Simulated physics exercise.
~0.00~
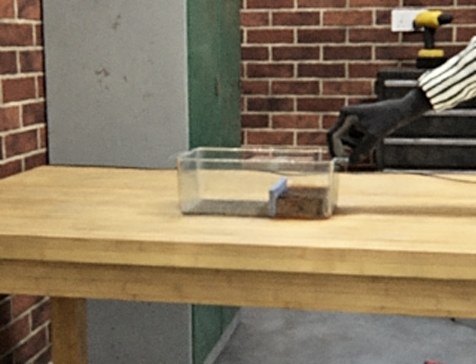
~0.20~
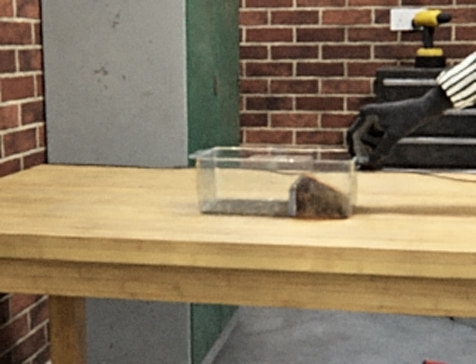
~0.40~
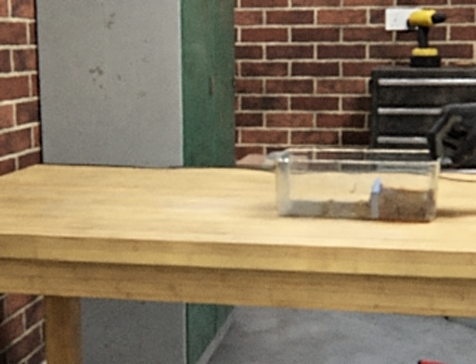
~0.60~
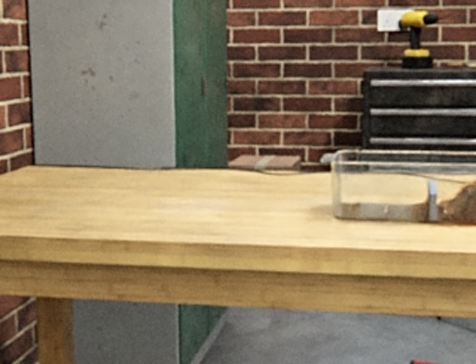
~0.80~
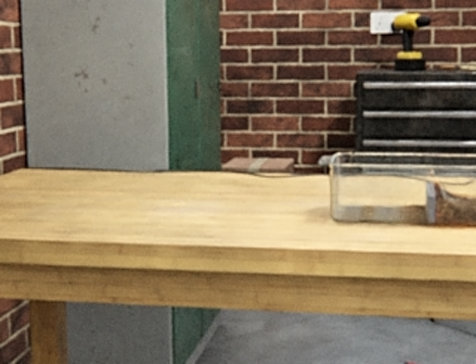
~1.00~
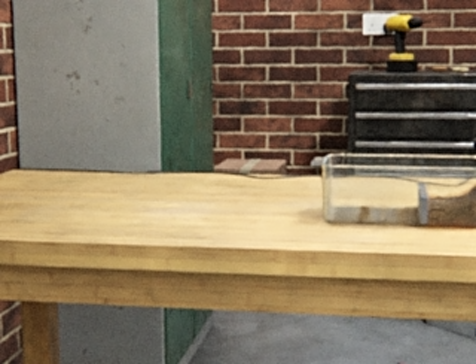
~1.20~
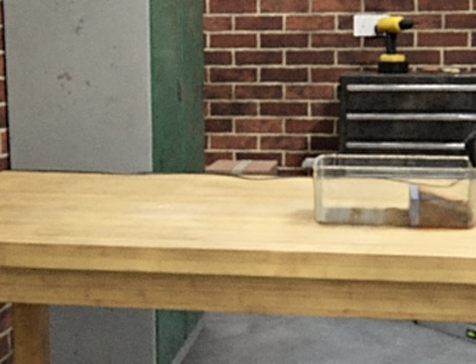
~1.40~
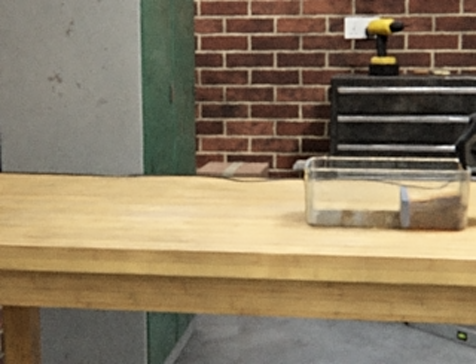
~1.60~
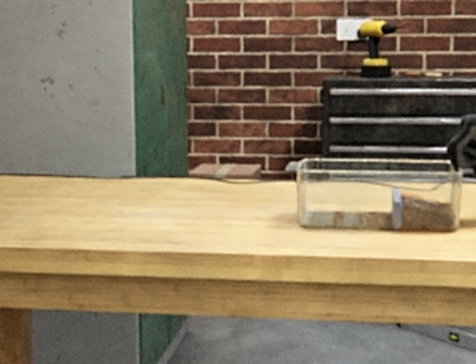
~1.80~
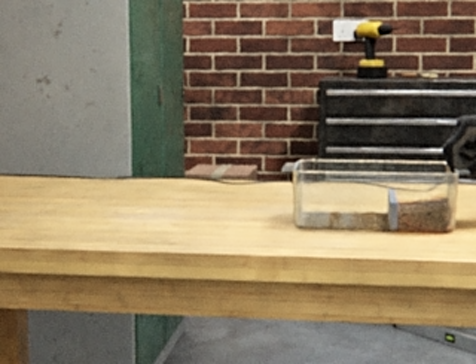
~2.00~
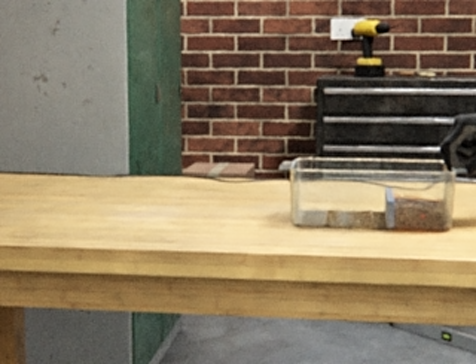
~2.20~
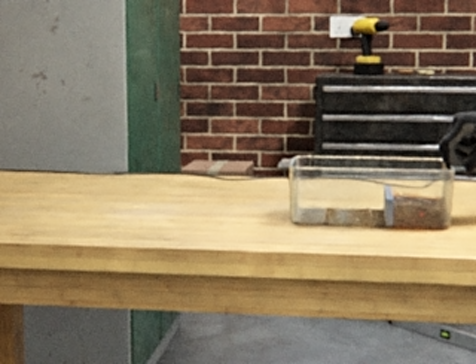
A clear box slides right across the table, and a little brown tea ends left.
